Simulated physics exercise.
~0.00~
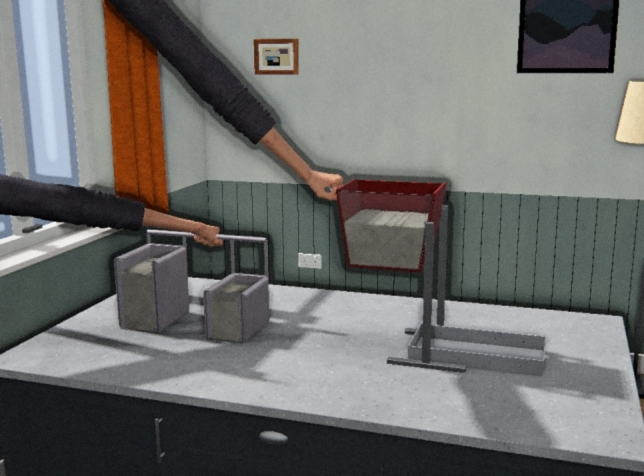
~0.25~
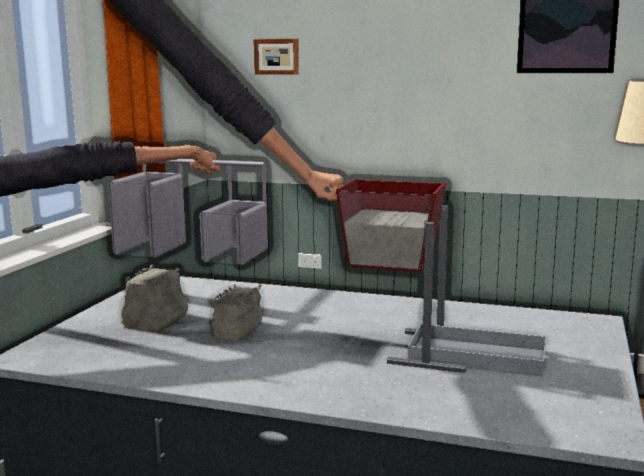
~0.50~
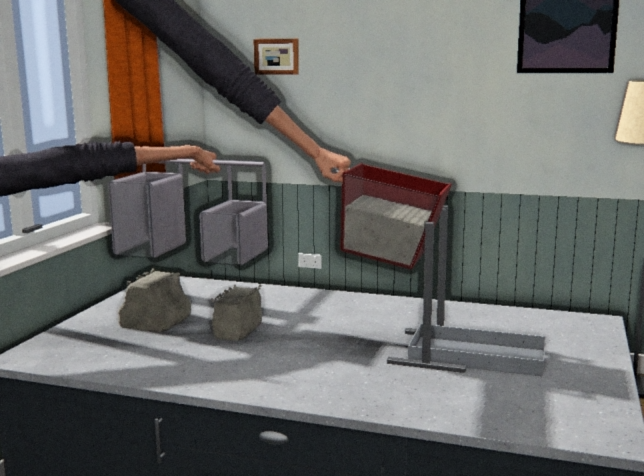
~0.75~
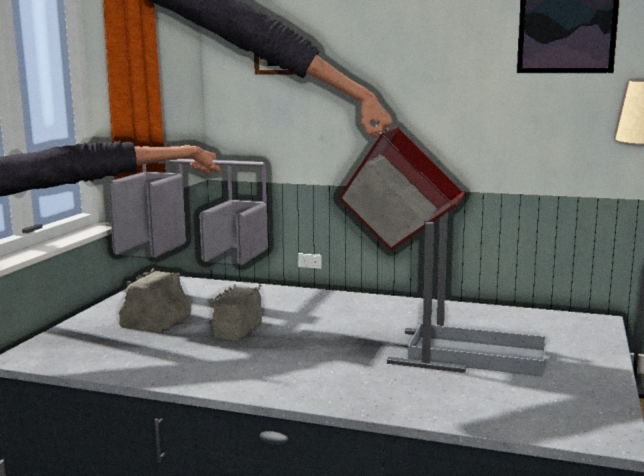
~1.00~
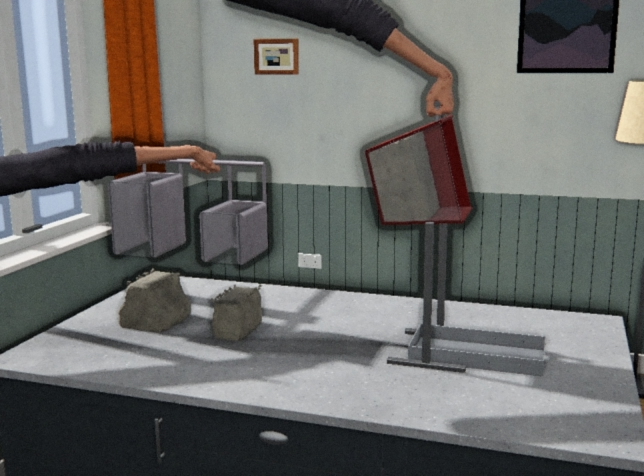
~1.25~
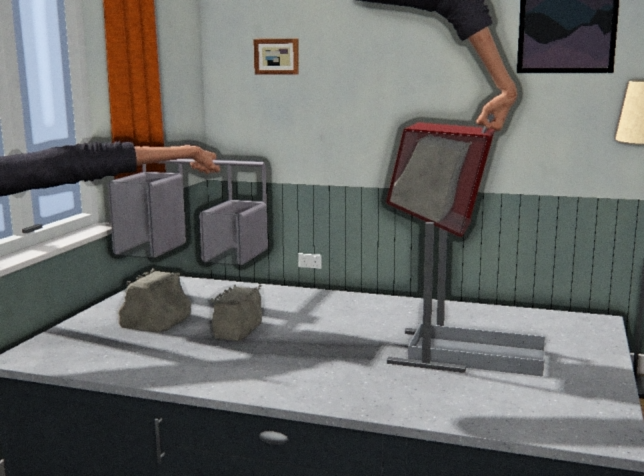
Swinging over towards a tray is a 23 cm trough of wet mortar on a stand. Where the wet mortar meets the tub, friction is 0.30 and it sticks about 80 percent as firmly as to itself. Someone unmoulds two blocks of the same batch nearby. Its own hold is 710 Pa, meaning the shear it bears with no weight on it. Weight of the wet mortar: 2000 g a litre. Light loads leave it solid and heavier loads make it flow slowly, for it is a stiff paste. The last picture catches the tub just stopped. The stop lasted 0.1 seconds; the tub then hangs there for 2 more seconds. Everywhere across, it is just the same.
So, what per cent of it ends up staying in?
Expect roughly 35 %.
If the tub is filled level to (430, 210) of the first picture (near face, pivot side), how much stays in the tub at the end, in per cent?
Then roughly 18 %.
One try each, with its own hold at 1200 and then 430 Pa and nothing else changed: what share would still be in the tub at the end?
Try one gives 45 per cent, try two gives 20 per cent.
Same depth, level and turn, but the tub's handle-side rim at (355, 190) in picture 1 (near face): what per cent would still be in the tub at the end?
I'd put it at close to 40 per cent.
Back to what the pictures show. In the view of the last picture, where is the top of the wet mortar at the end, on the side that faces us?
Highest point: Approx. (397, 191).
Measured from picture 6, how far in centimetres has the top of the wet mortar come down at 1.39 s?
About 8 cm.
After 1.39 s, the tub is at 103 degrees and holds 90 %.
After 1.56 s, the tub is at 103 degrees and holds 43 %.
After 1.73 s, the tub is at 103 degrees and holds 35 %.
After 1.90 s, the tub is at 103 degrees and holds 35 %.
After 3.25 s, the tub is at 103 degrees and holds 35 %.
